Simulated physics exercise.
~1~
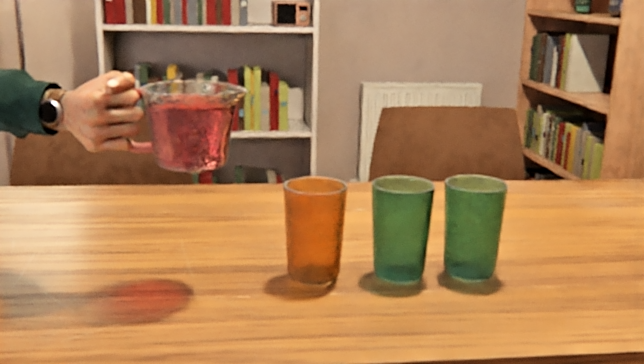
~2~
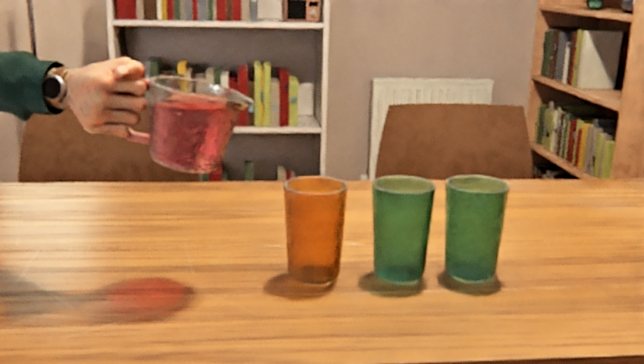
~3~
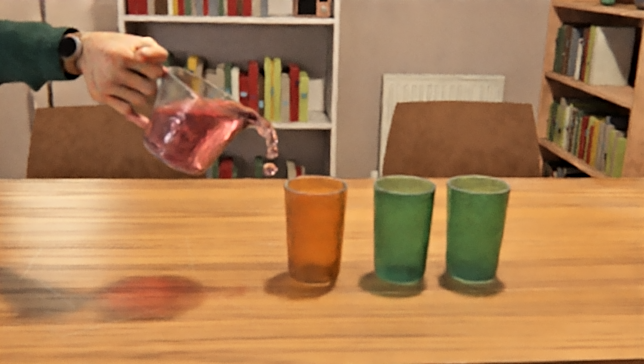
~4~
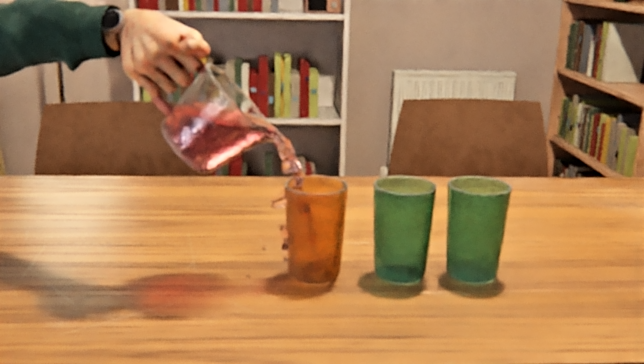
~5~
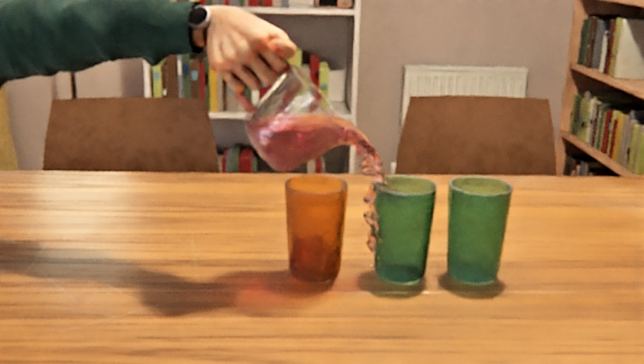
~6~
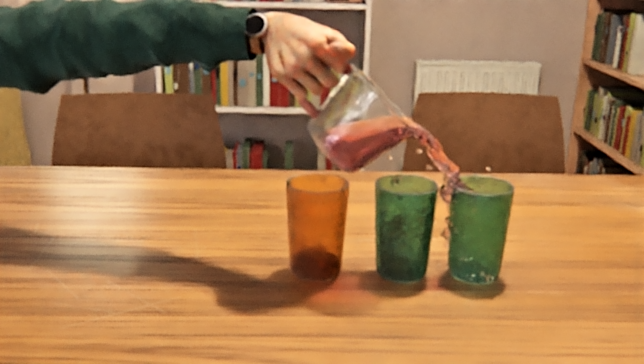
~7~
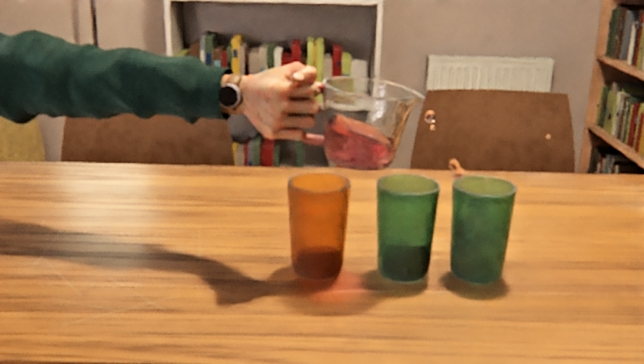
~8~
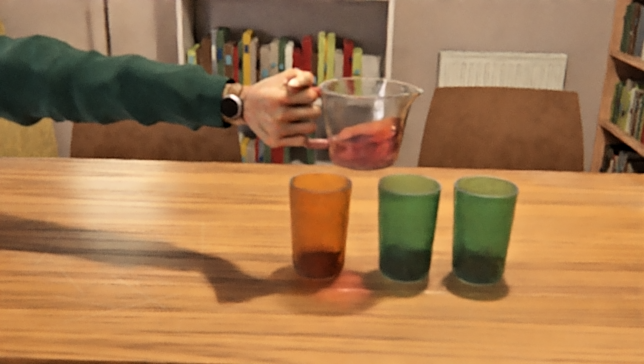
The clip shows a hand tipping a clear jug of red liquid and moving right over one orange and two green tumblers on a wooden table, pouring along the row with some splashing, then levelling the jug, with liquid left in it and in all three tumblers.
